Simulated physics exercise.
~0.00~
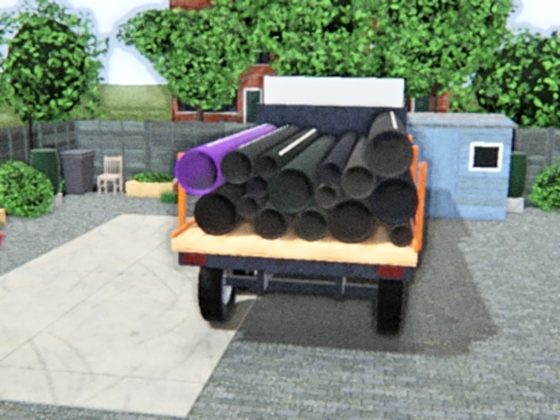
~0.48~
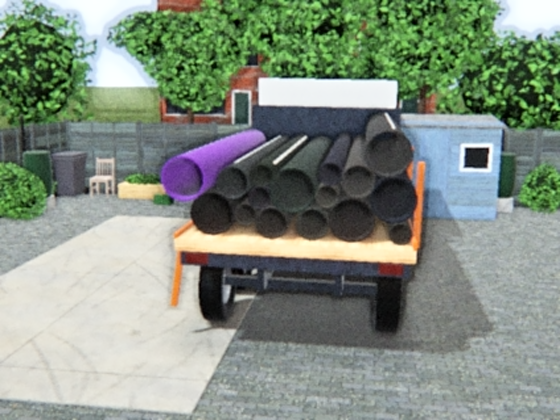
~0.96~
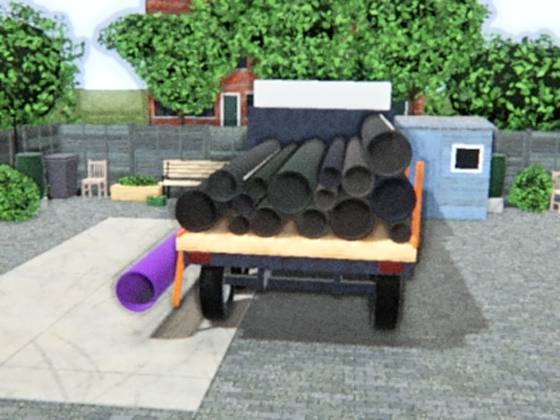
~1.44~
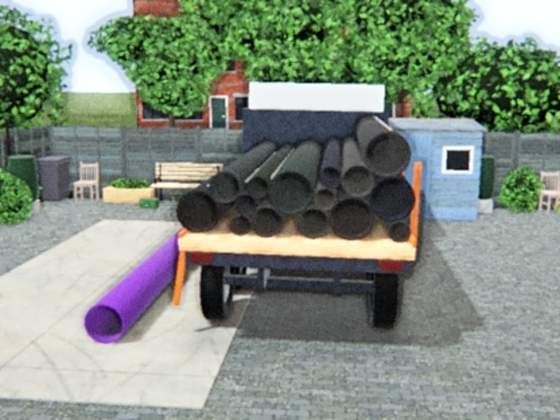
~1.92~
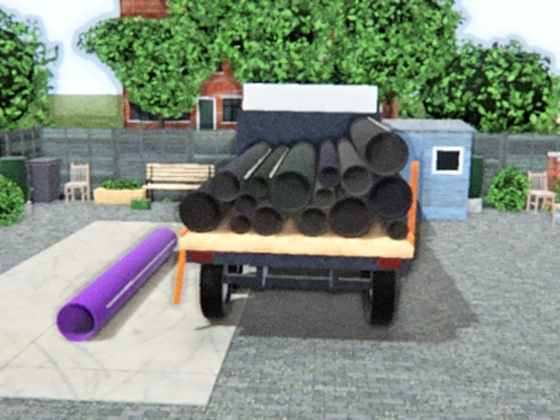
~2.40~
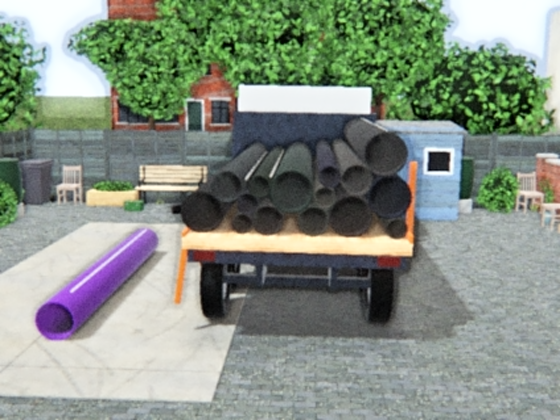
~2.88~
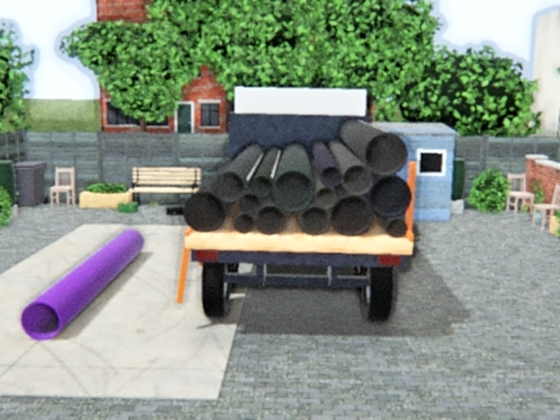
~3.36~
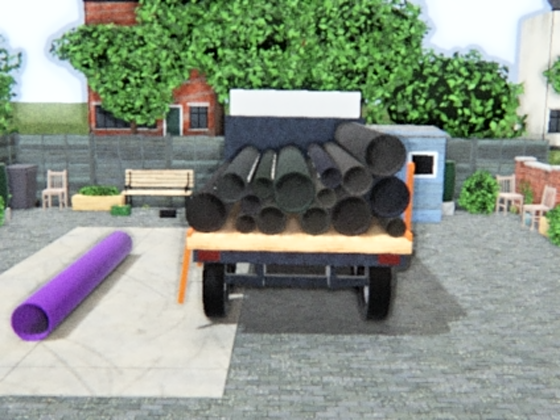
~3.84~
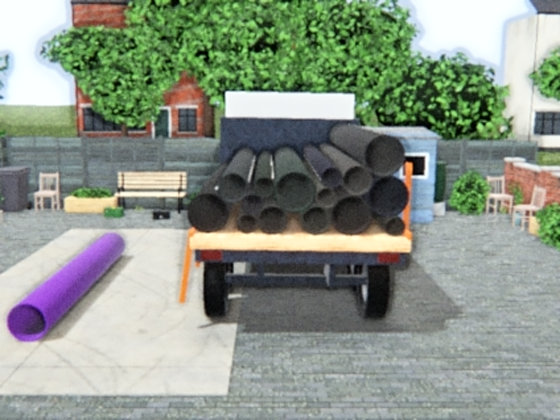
A purple pipe drops off the lorry's left side and rolls left across the ground.
